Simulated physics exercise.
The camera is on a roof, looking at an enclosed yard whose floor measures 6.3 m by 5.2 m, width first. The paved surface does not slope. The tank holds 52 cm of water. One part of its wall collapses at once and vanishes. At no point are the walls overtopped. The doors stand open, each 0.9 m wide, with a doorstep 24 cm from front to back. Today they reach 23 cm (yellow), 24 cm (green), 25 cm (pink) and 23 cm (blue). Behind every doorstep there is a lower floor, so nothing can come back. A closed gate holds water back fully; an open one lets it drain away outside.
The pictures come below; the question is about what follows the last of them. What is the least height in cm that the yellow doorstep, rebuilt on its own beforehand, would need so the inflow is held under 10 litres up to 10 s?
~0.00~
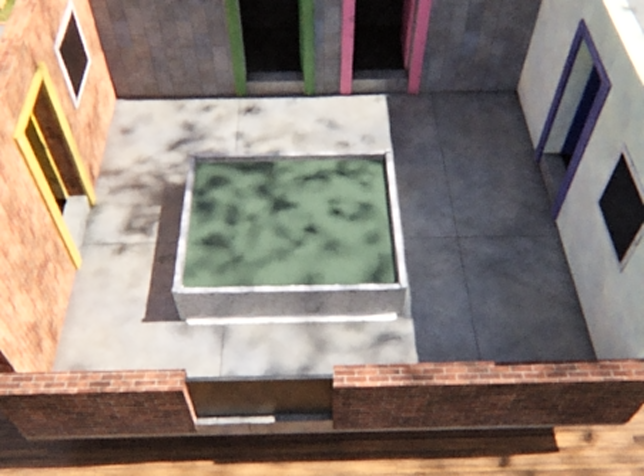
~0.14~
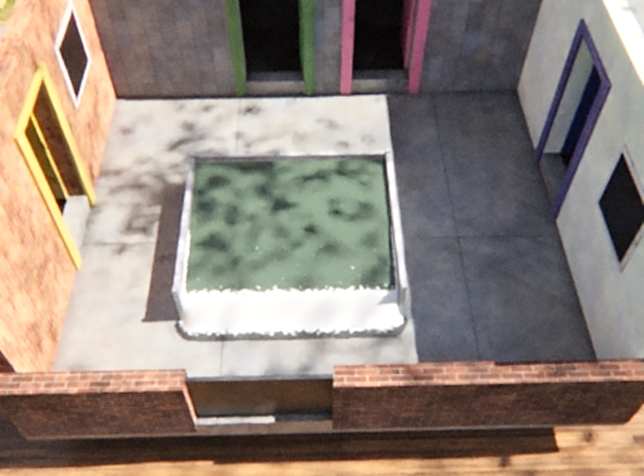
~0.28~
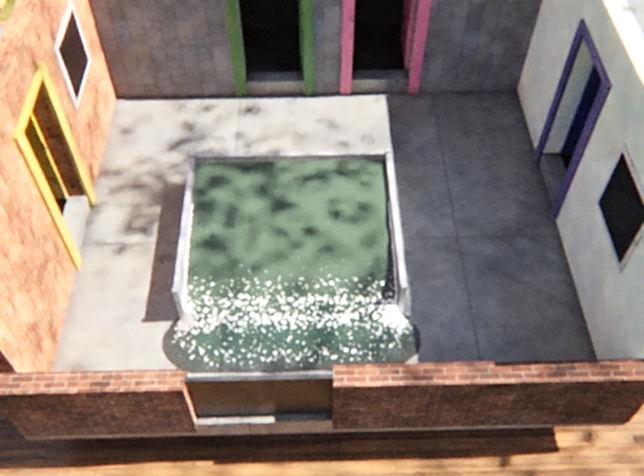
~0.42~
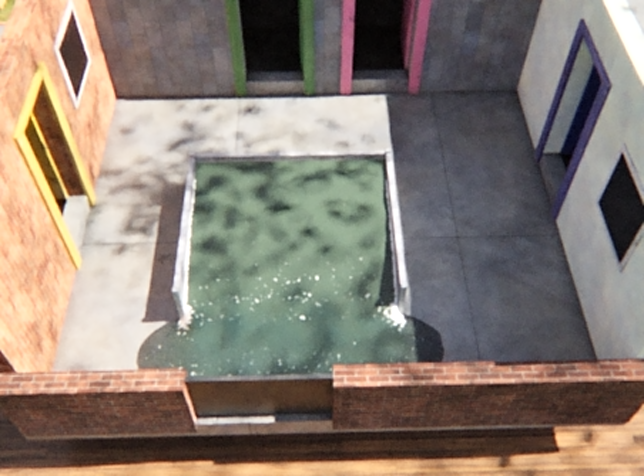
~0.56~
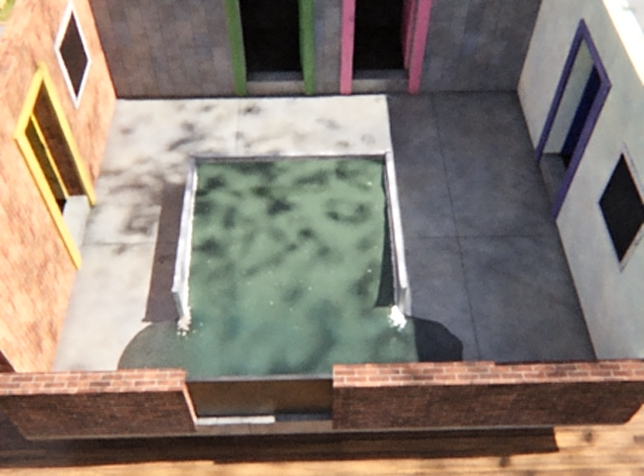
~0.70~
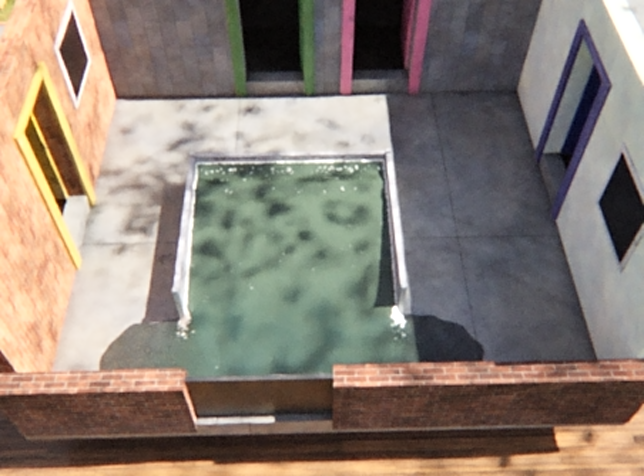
Around 5.5 cm would be enough.
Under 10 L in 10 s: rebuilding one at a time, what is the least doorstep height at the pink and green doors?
Some 9.0 cm for pink, some 10.0 cm for green.
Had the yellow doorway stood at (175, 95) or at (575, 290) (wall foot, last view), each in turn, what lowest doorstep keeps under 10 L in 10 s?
Minimums: About 15 cm and 18 cm.
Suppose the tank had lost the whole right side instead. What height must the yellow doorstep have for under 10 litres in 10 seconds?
Estimate: Near 13.5 cm.
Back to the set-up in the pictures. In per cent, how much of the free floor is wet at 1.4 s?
Wet share: Around 20 %.
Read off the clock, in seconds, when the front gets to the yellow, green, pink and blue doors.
So yellow sees it at 2.2 s, green at 4.0 s, pink at 4.5 s and blue at 2.6 s.
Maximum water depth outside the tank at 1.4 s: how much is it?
Max depth: Around 42 cm.
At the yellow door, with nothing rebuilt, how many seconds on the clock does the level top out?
Around 10.0 seconds.
After 1.4 s water covers 20 % of the floor, deepest (42 cm) near (273, 372); it has not reached the yellow door.
After 3.0 s water covers 50 % of the floor, deepest (33 cm) near (45, 406); 9 cm at the yellow door, 0 litres in over its 23 cm doorstep.
After 10.0 s water covers 95 % of the floor, deepest (15 cm) near (511, 104); 9 cm at the yellow door, 0 litres in over its 23 cm doorstep.
At the yellow door as built, the water arrived by 2.2 s and peaked near 9 cm at 10.0 s.
Run again over the same 10 s with other heights there, 14 litres in over 5 cm, 8 litres over 6 cm. The limit of 10 litres is kept from about 5.5 cm up.
